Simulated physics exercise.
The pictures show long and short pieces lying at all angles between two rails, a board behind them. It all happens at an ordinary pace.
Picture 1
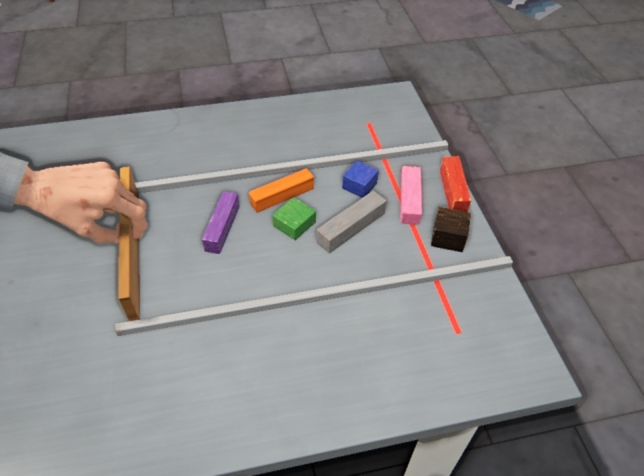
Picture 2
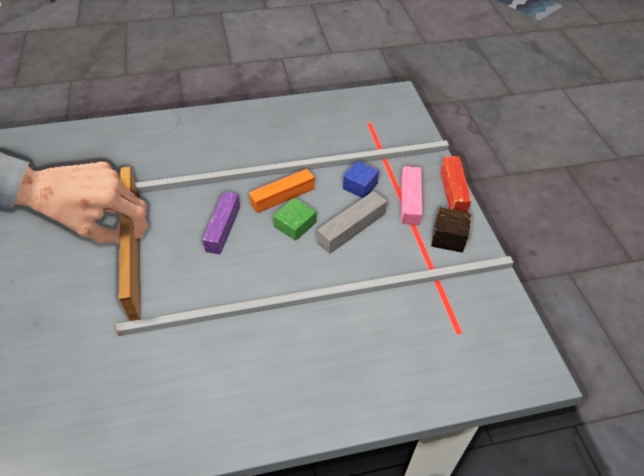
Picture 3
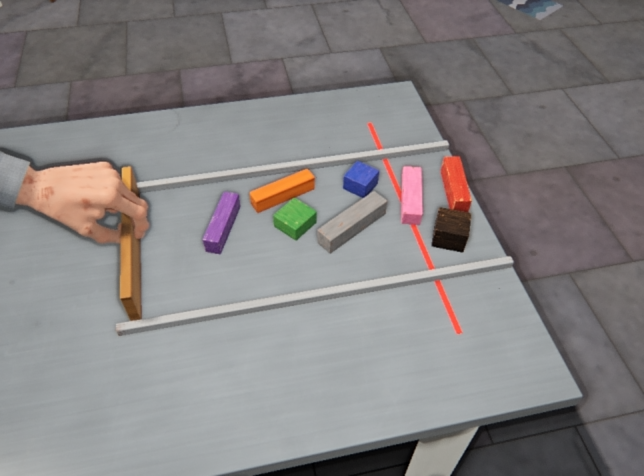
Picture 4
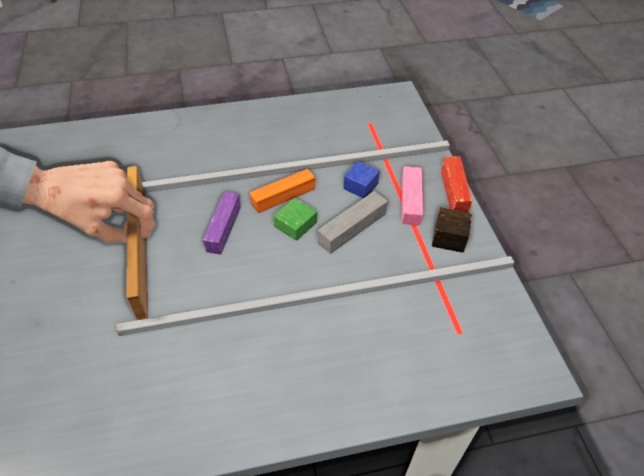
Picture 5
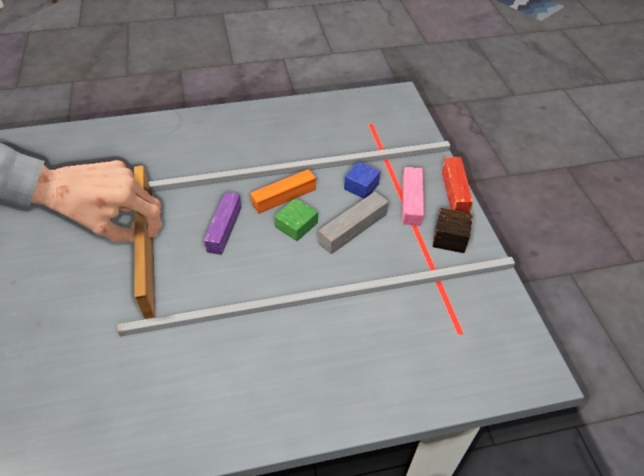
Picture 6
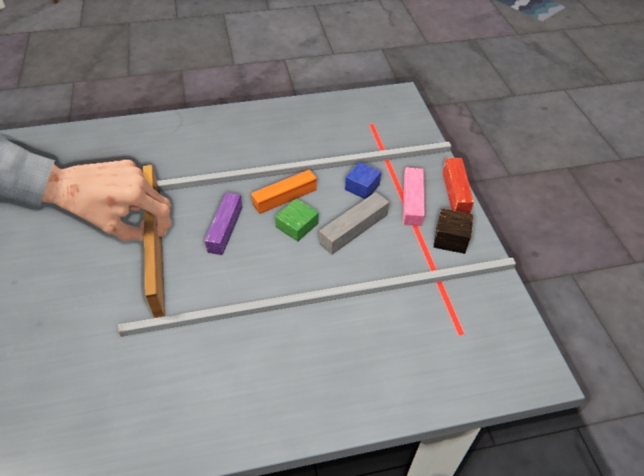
On a grey tabletop above stone paving, a hand holds an upright wooden board at the left end of two pale rails, with coloured long and short pieces scattered between them and a red line. The hand then slides the board slowly a short way right, while the pieces stay practically still.
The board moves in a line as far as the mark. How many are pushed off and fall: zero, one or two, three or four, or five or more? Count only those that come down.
Outcome: The number that fall off is one or two.
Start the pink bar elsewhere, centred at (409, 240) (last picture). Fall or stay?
The pink bar remains up.
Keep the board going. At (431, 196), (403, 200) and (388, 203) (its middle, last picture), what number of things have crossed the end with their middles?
The counts: 3, 2 and 1.
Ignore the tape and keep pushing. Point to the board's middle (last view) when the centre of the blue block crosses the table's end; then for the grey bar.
Near (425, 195) and (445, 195).
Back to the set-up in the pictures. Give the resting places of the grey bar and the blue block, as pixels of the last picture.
Near (450, 211) and (454, 174).
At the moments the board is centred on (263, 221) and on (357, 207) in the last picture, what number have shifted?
By then 3, and 6.
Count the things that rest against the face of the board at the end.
It touches 2.
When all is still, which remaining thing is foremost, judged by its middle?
It is the blue block.
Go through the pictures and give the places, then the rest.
The first frame shows red bar (455, 185); black block (451, 230); pink bar (411, 195); board (130, 240); tape (407, 212).
The second frame shows black block (451, 230); orange stick (283, 191).
The third frame shows pink bar (412, 195); purple bar (222, 222).
The fourth frame shows red bar (456, 186); board (137, 239).
The fifth frame shows black block (452, 230); blue block (362, 180).
The sixth frame shows red bar (458, 187); black block (453, 231); pink bar (414, 196); board (153, 237); tape (409, 213).
Soon after, none off yet; red bar at rest near (458, 187); black block at rest near (453, 231); pink bar at rest near (414, 196).
After that, none off yet; red bar at rest near (458, 187); black block at rest near (453, 231); pink bar moving near (418, 196).
In the end, the number that fall off is one or two; gone, pink bar and red bar.
